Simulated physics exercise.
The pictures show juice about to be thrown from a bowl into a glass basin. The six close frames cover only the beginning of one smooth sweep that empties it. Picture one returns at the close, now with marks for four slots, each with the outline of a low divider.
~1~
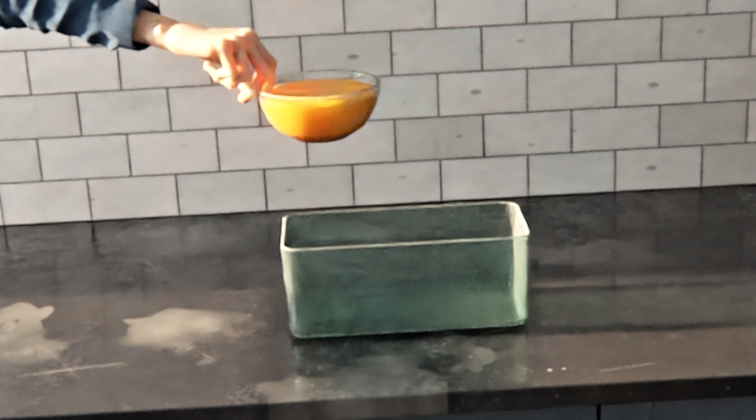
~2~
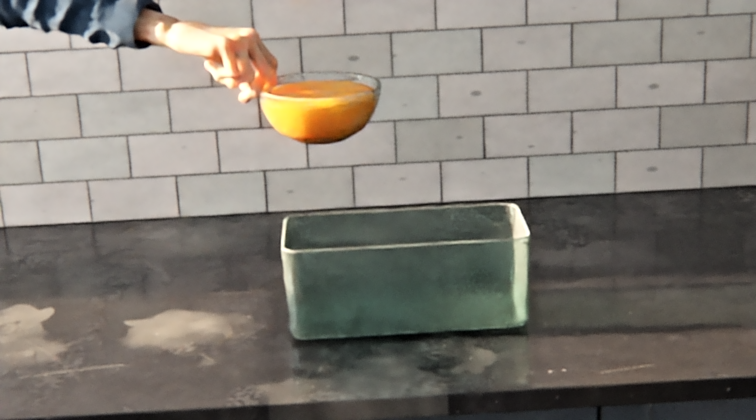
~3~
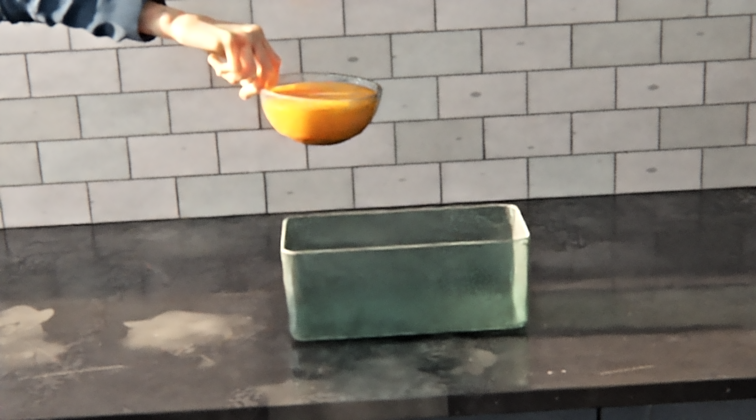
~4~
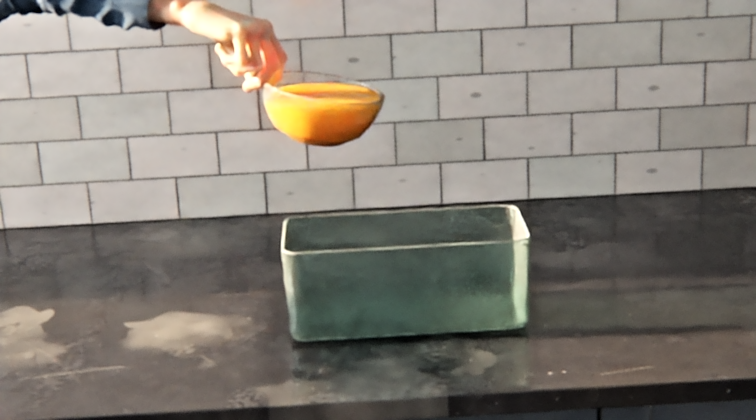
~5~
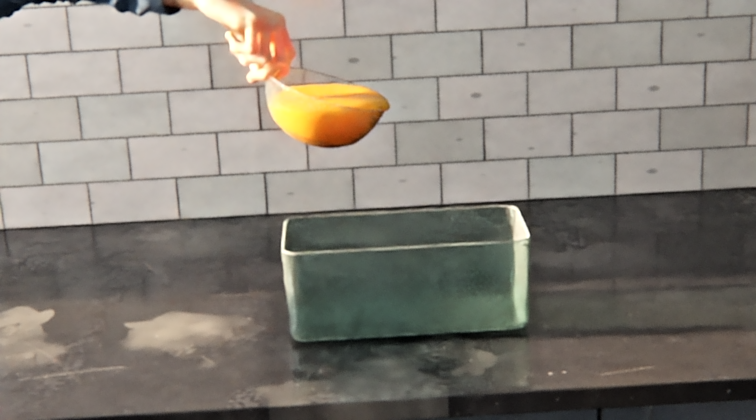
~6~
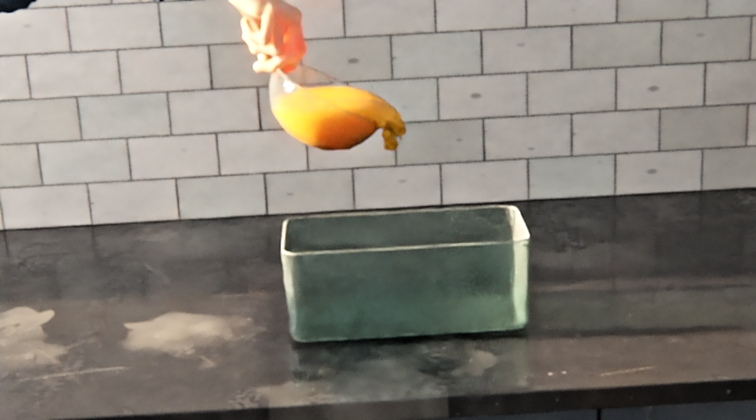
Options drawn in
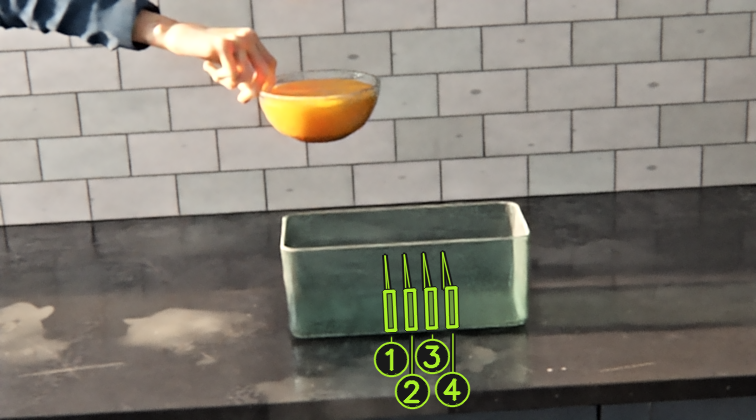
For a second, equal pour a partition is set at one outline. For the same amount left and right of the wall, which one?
4.
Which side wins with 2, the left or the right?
The right one.
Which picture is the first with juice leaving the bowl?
In picture 5.
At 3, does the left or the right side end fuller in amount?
The right side.
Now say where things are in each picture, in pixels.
Upright, lip at (378, 80); basin from (291, 336) to (528, 322); nothing has left yet, in the first frame.
Upright, lip at (379, 83); nothing has left yet, in the second frame.
Tipped about 5°, lip at (380, 88); nothing has left yet, in the third frame.
Tipped about 11°, lip at (382, 95); nothing has left yet, in the fourth frame.
Tipped about 20°, lip at (384, 104); juice is over the lip, down to (388, 106), in the fifth frame.
Tipped about 29°, lip at (384, 115); juice is over the lip, down to (389, 147), in the sixth frame.
In lime, 1 at (391, 337); 2 at (412, 335); 3 at (432, 334); 4 at (452, 333).
With 1, about 3 % ends left of the wall and 96 % right of it.
With 2, about 11 % ends left of the wall and 88 % right of it.
With 3, about 25 % ends left of the wall and 74 % right of it.
With 4, about 52 % ends left of the wall and 47 % right of it.
